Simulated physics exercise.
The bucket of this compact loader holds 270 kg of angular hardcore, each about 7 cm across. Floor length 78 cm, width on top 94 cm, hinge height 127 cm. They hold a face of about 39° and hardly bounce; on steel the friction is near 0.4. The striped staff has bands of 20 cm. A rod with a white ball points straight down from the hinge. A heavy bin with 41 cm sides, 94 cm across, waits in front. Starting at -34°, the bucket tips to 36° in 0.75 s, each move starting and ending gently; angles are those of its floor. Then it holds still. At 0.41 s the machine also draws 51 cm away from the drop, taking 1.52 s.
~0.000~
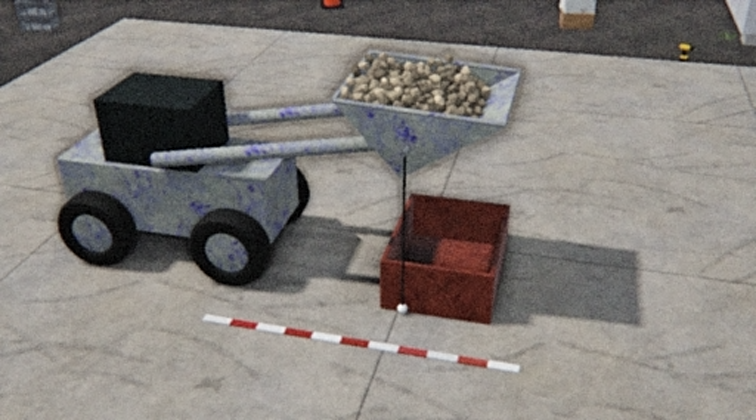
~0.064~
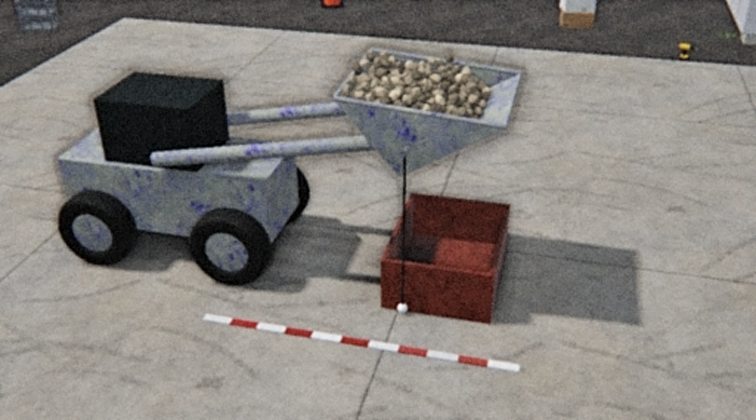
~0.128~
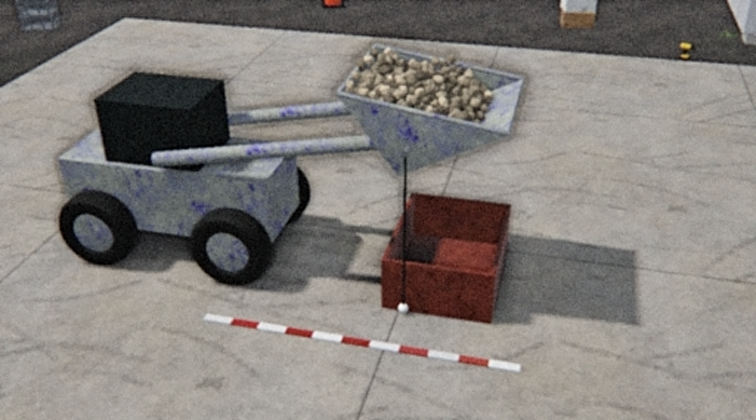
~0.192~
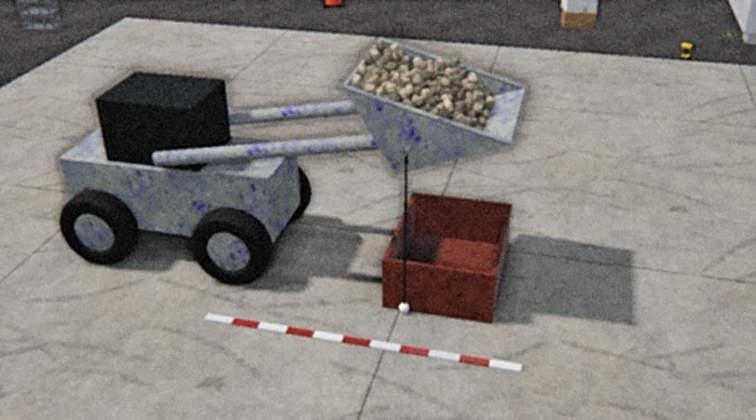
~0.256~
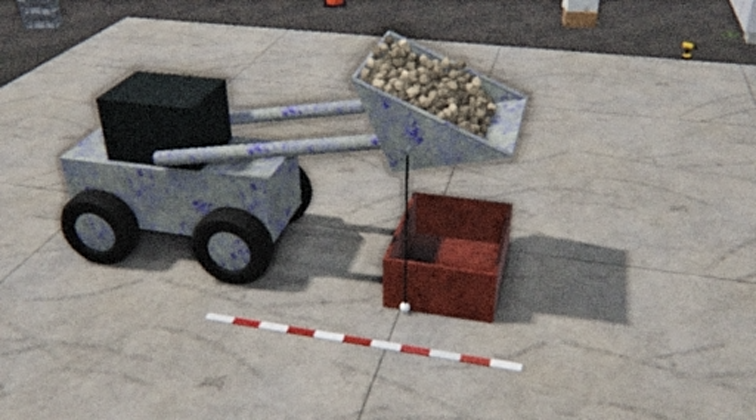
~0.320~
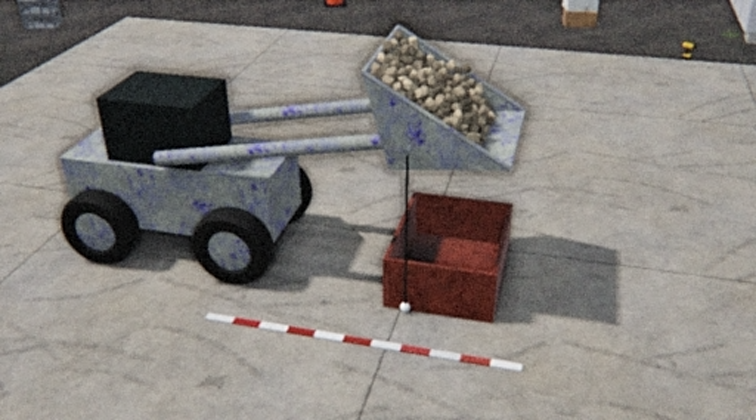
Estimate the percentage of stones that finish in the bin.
Roughly 60 per cent ends in the bin.
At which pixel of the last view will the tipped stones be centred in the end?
Near (484, 276).
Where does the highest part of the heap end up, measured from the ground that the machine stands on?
Some 40 cm above that level.
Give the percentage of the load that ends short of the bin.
Some 0 per cent of the load.
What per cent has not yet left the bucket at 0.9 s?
It holds some 70 per cent.
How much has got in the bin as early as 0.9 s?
Some 20 per cent.
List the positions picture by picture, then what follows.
In the first frame, the bucket is at -34°, its lip at (506, 125); the top of the load is at (390, 66).
In the second frame, lip at (506, 127), floor tilted -33°, highest stones at (391, 64); the stones move at 0.2 m/s on average.
In the third frame, lip at (509, 134), floor tilted -29°, highest stones at (386, 62); the stones move at 0.3 m/s on average.
In the fourth frame, lip at (511, 144), floor tilted -23°, highest stones at (386, 56); the stones move at 0.4 m/s on average.
In the fifth frame, the bucket is at -15°, its lip at (512, 156); the top of the load is at (394, 52); the stones move at 0.5 m/s on average.
In the sixth frame, lip at (511, 170), floor tilted -7°, highest stones at (403, 48); the stones move at 0.6 m/s on average.
After 0.6 s the floor is at 25°; 100 % in the bucket; the foremost stones are at (486, 171).
After 0.9 s the floor is at 36°; 72 % in the bucket, 22 % in the bin, 6 % beside or beyond the bin; the foremost stones are at (517, 245).
After 2.4 s the floor is at 36°; 0 % in the bucket, 62 % in the bin, 38 % beside or beyond the bin; the foremost stones are at (695, 327).
After 4.9 s the floor is at 36°; 0 % in the bucket, 62 % in the bin, 38 % beside or beyond the bin; the foremost stones are at (695, 327).
